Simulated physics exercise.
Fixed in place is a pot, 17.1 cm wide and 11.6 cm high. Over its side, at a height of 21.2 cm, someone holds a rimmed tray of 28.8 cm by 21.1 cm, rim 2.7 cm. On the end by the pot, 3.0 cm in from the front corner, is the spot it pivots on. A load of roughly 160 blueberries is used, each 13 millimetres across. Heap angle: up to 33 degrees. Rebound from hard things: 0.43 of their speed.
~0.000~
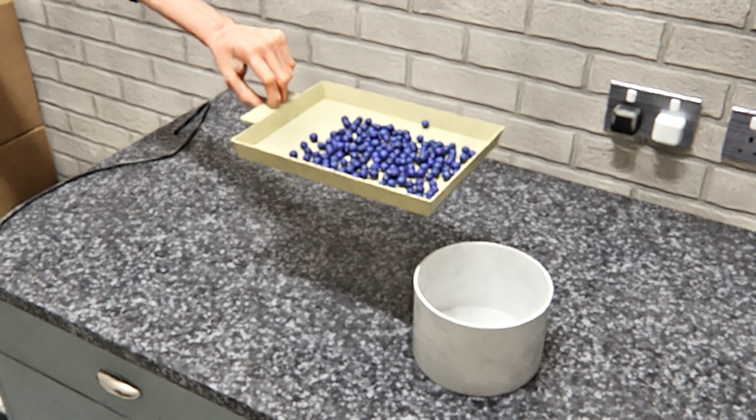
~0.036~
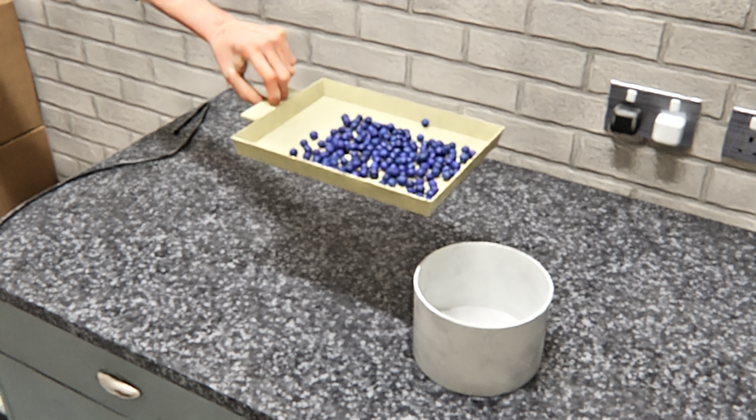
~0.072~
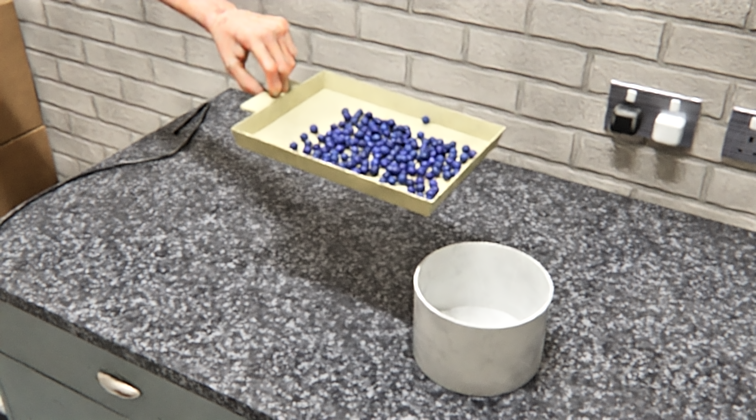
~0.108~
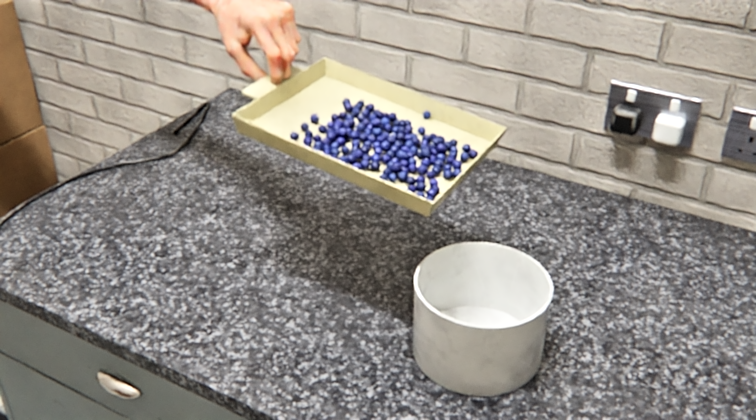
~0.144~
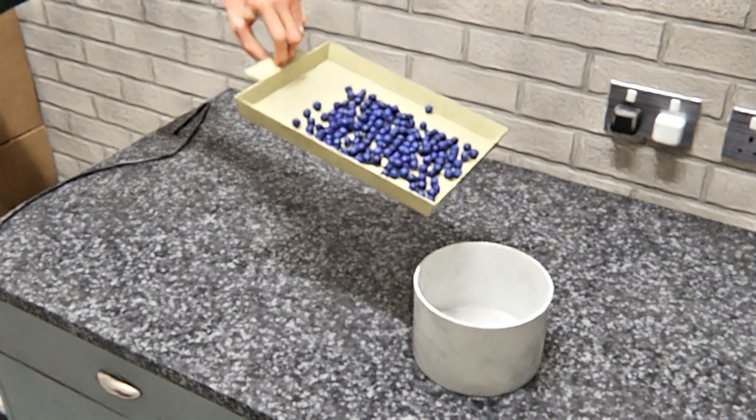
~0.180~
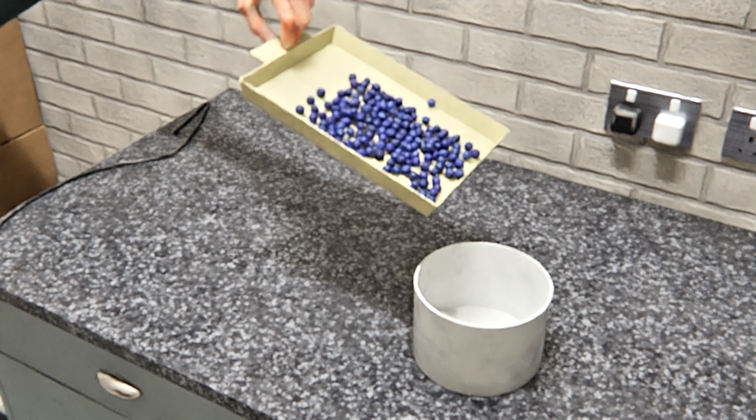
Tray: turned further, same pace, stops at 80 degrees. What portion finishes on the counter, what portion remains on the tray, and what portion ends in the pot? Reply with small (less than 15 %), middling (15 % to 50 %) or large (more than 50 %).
Counter - middling, tray - middling, pot - middling.
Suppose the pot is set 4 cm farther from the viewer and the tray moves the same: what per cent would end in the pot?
I'd put it at around 45 per cent.
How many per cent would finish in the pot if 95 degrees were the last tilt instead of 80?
Estimated share: About 60 %.
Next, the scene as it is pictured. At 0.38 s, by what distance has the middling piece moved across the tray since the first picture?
Displacement on the tray: About 3 cm.
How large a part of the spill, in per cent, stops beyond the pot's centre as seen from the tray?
I'd put it at close to 90 per cent.
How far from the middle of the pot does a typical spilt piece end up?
18 cm.
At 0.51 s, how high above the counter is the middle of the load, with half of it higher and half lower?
Roughly 26 cm.
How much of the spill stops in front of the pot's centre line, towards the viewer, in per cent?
About 0 percent of the spill.
After 0.38 s, tilt 51 degrees; the tray holds 100 %, the pot 0 %.
Then, at 0.51 s, tilt 71 degrees; the tray holds 100 %, the pot 0 %.
After 0.78 s, tilt 80 degrees; the tray holds 50 %, the pot 20 %.
By 1.8 s all is still; counter 25 %, tray 35 %, pot 40 %.
